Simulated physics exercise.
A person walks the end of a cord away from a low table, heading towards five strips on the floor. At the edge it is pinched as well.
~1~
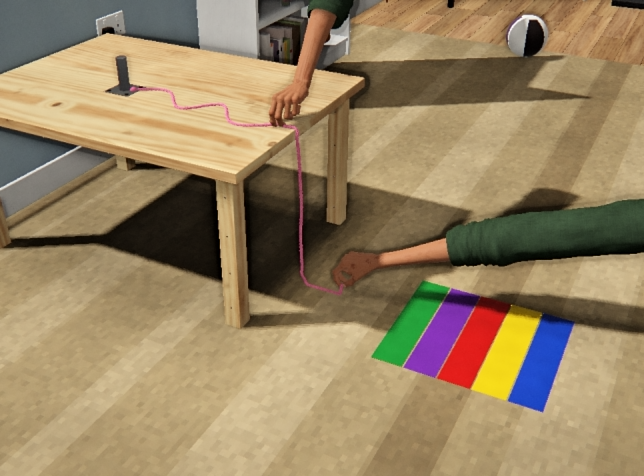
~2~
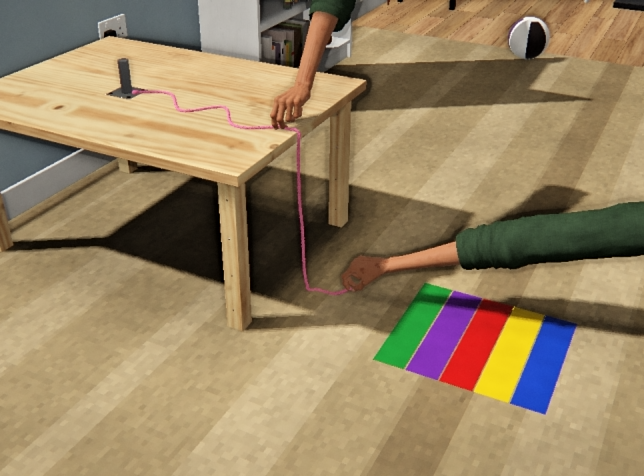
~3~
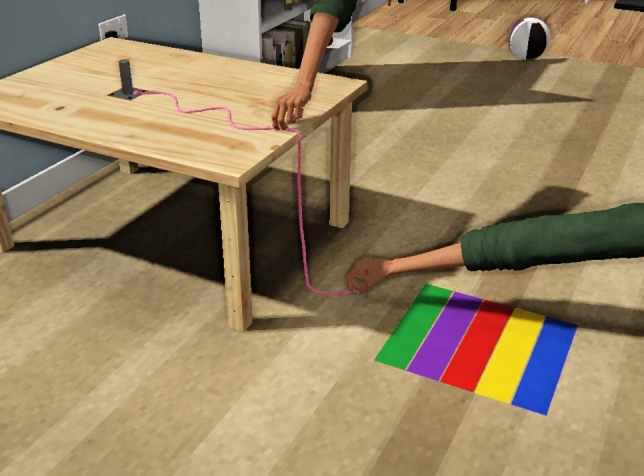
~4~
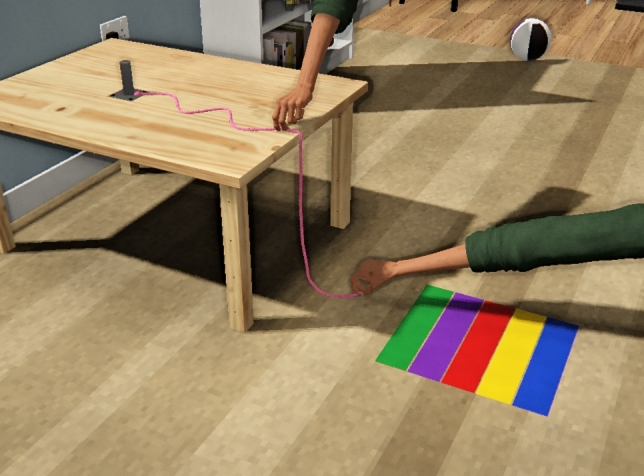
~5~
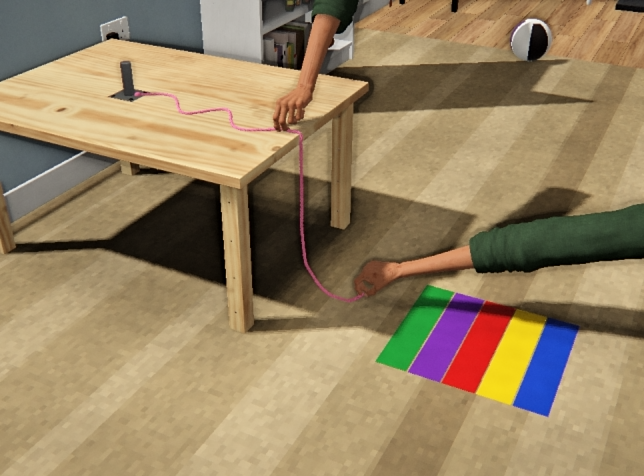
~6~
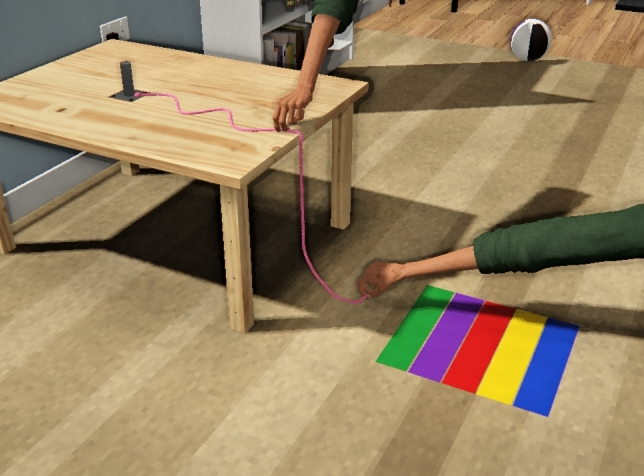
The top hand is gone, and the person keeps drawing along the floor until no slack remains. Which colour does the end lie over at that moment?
It lies over yellow.
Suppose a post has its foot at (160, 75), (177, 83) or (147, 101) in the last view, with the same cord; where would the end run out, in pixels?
Roughly (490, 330), (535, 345) and (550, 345), try by try.
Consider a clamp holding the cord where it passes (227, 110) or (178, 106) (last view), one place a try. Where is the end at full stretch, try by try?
It would be somewhere around (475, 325) the first time and (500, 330) the second.
Early on, end near (459, 321); over purple.
Midway, end near (494, 331); over red.
At the end of the slack, end near (515, 337); over yellow. The yellow one.
